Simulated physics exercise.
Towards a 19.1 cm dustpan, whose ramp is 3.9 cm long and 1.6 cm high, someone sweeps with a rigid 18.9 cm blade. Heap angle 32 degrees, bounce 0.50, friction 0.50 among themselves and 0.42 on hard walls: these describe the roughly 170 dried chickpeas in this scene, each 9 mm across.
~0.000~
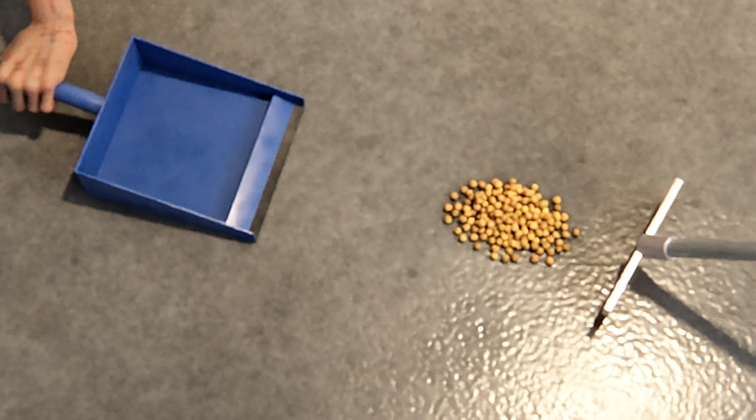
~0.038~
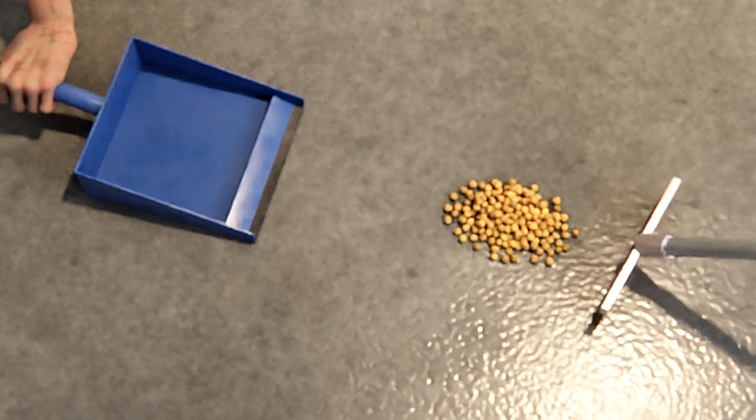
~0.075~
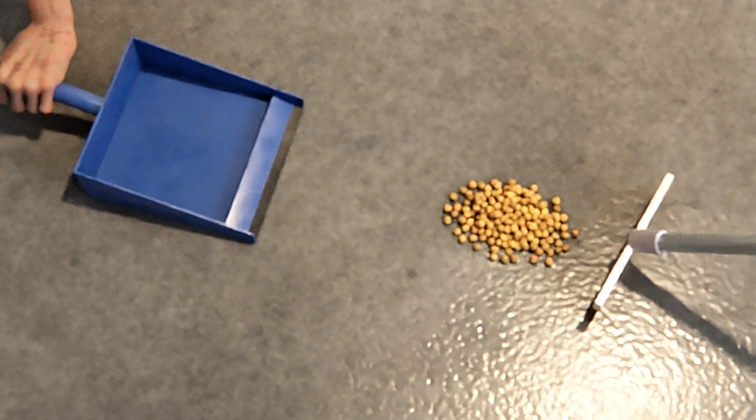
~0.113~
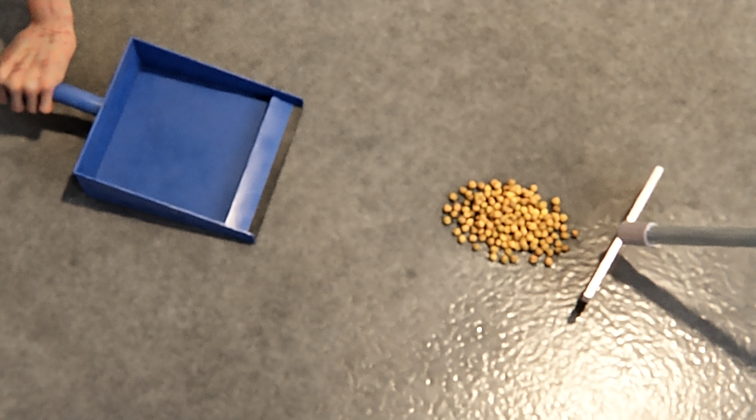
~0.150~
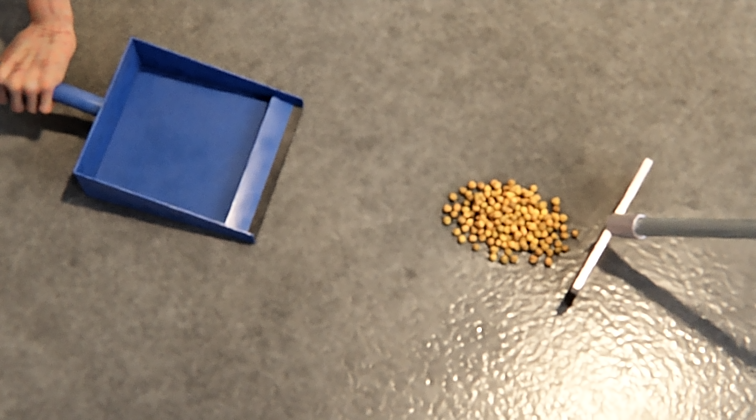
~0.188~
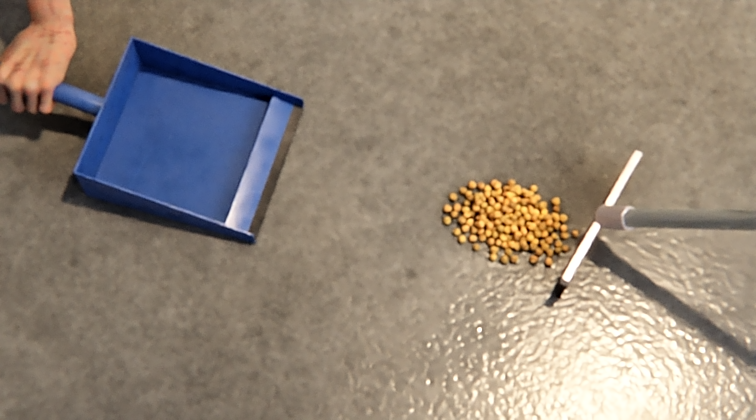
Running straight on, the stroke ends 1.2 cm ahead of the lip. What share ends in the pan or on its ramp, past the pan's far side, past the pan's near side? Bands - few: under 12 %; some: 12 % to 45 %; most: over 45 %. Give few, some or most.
Pan: Few, far side: Most, near side: Few.
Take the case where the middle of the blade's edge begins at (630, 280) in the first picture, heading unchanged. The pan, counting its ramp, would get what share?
Estimate: ~ 5 %.
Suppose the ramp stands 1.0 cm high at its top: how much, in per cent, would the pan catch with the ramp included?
0 %.
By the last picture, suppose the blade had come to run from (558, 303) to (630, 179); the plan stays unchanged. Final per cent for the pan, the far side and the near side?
Pan 5 % / far 20 % / near 0 %.
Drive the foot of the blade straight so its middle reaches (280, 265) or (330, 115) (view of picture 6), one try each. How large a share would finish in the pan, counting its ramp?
I'd expect about 0 percent, then about 20 percent.
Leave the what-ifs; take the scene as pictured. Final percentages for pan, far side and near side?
Pan 0; far side 55; near side 0.
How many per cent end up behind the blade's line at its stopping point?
About 45 percent.
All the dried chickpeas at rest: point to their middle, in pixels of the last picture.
Close to pixel (324, 89).
After 0.62 s, middle of the blade 23 cm from the lip; 0 % over the lip, far side 25 %, near side 0 %.
After 0.92 s, middle of the blade 11 cm from the lip; 0 % over the lip, far side 50 %, near side 0 %.
After 1.31 s, middle of the blade 4 cm from the lip; 0 % over the lip, far side 55 %, near side 0 %.
At rest (1.6 s), pan 0 %, far side 55 %, near side 0 %, in front of the lip or behind the blade 45 %.
